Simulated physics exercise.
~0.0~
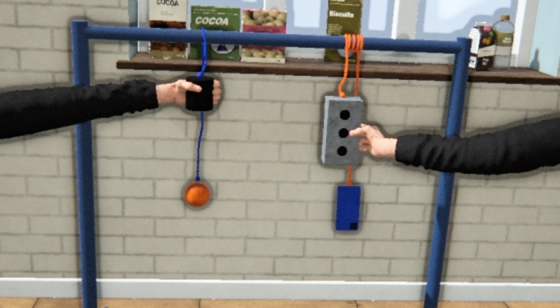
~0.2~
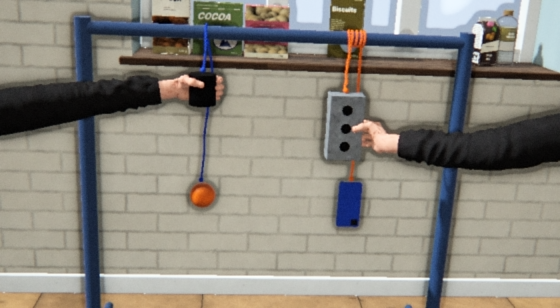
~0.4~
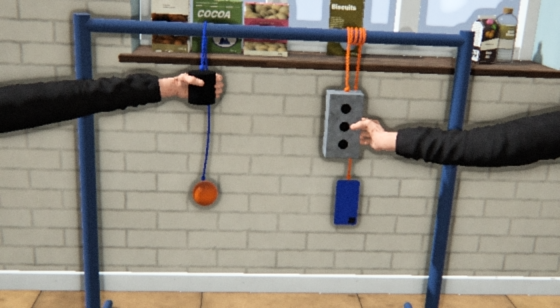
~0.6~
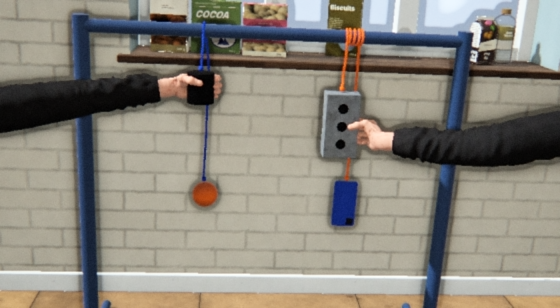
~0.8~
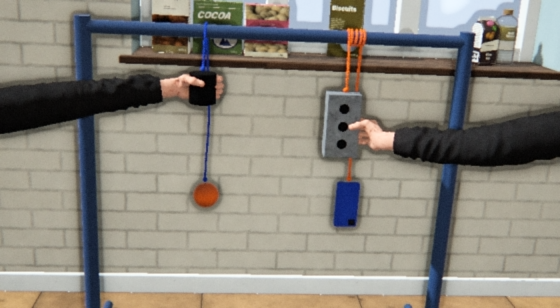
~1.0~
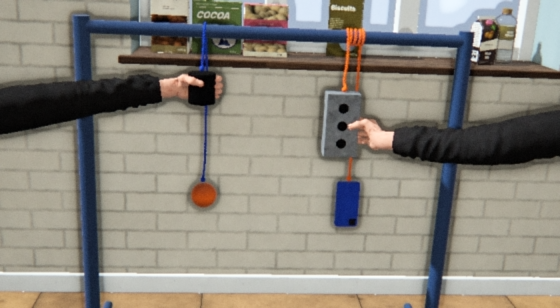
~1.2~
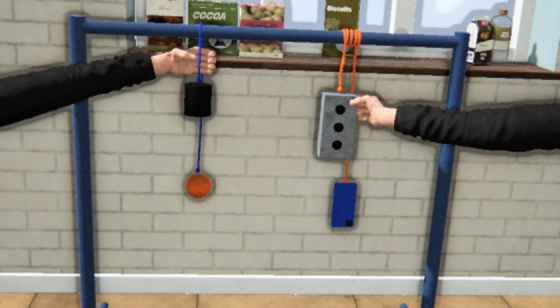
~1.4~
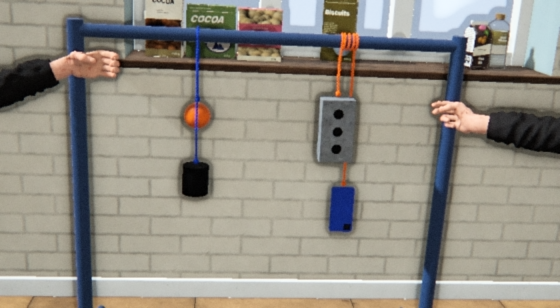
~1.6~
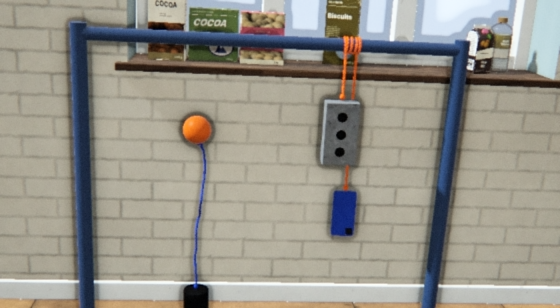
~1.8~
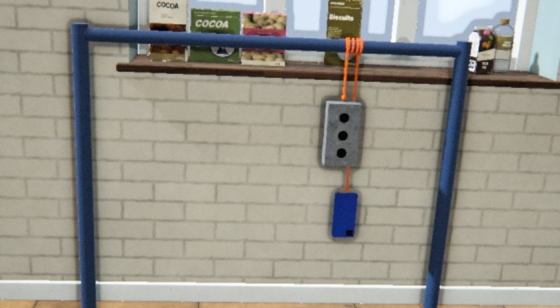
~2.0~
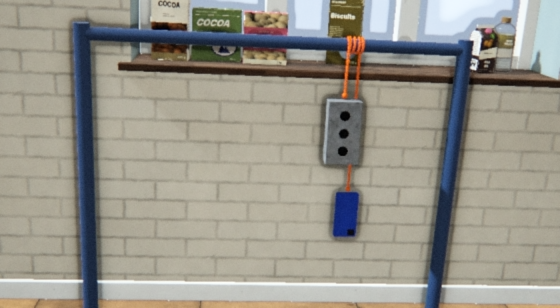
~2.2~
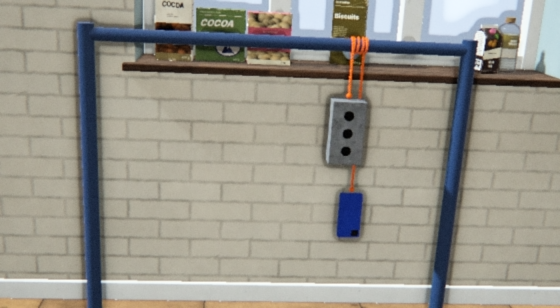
A black cylinder on a blue cord dropped once two hands let go and drew back, pulling the orange ball upward before both fell out of view, while the grey block with holes stayed hanging from the rail above a blue block.
